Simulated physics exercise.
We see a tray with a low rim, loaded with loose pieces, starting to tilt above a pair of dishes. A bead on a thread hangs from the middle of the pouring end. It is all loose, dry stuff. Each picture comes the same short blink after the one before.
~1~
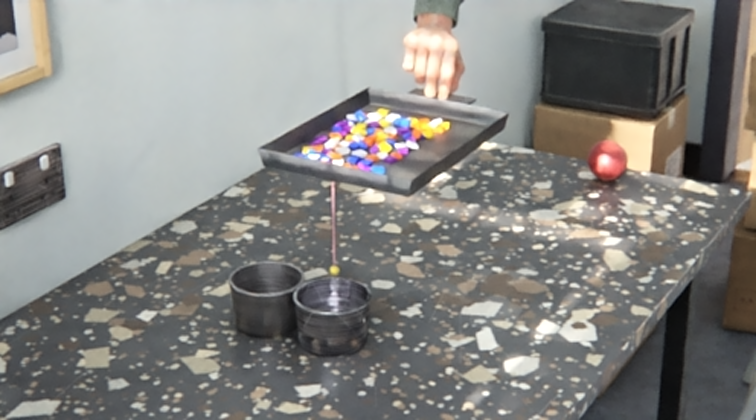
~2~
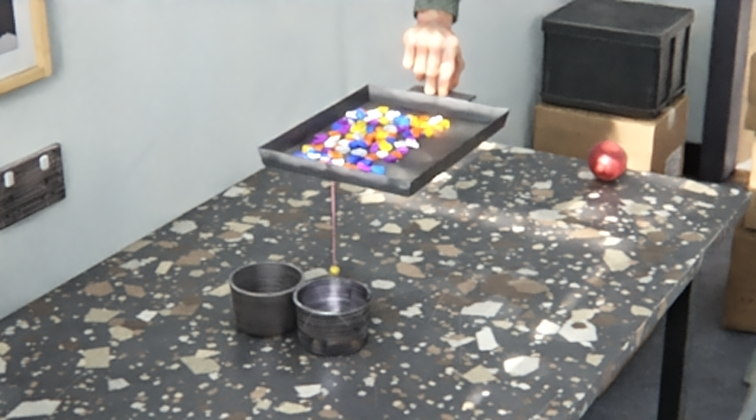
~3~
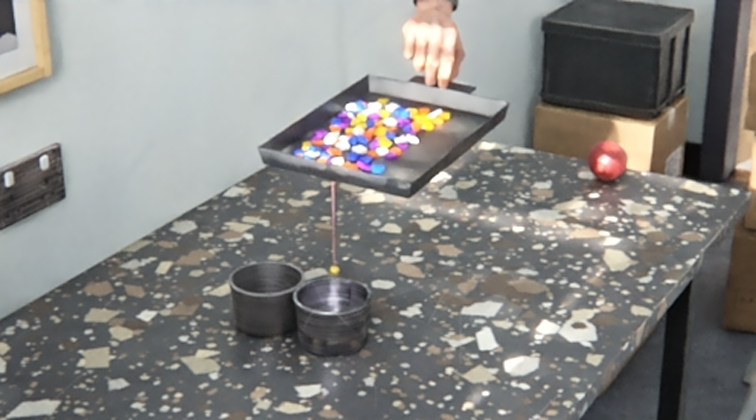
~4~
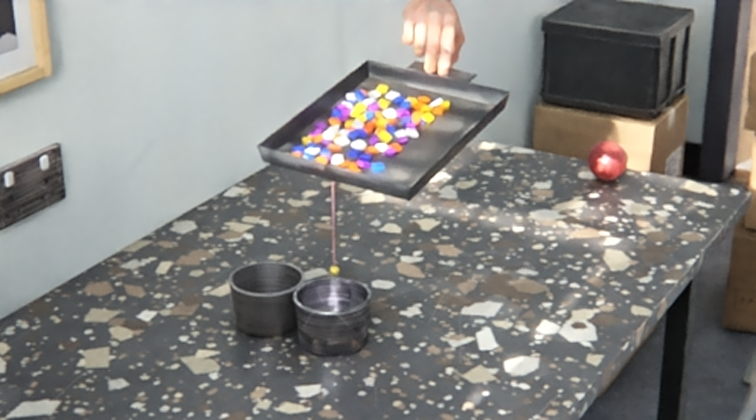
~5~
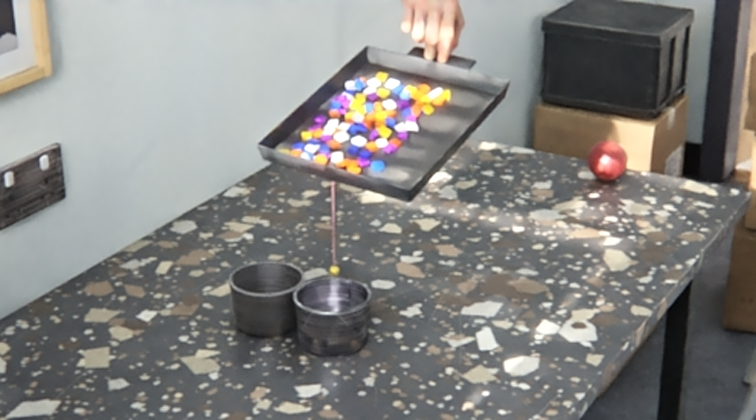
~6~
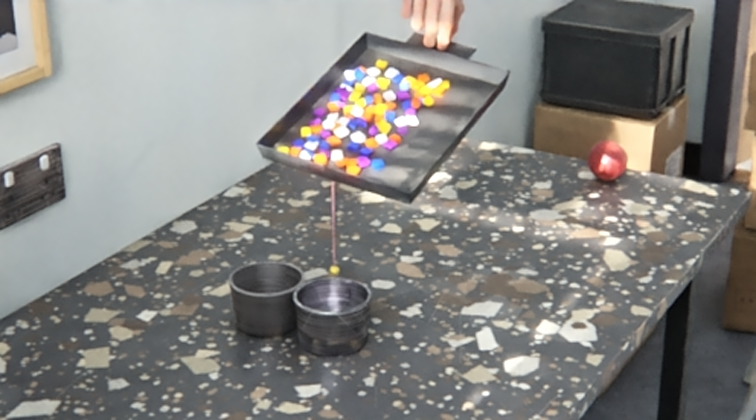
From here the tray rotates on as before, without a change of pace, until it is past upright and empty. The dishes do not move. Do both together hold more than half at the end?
Caught overall: Less than half.
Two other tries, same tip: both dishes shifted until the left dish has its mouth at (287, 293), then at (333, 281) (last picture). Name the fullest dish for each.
One: The right-hand dish. Two: The right dish.
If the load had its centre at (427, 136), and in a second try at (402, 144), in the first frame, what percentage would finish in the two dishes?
First some 10, then 20 per cent.
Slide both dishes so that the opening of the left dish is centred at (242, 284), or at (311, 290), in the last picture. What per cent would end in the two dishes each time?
The first gives 20 %, the second 80 %.
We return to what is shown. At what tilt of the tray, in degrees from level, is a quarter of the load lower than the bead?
Roughly 105°.
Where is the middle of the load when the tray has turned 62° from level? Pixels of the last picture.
Roughly at (361, 161).
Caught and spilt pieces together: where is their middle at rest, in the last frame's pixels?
Near (382, 353).
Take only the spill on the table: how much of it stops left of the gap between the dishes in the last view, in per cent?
Near 0 %.
Soon, tray tipped steeply; all on the tray.
A while on, tray tipped past a quarter turn; about half on the tray; a stray few in the right dish; about a quarter outside both; about a quarter in the air.
Towards the end, tray tipped past a quarter turn; about a quarter in the right dish; most outside both.
Finally, tray tipped past a quarter turn; about a quarter in the right dish; none in the left dish; most outside both.
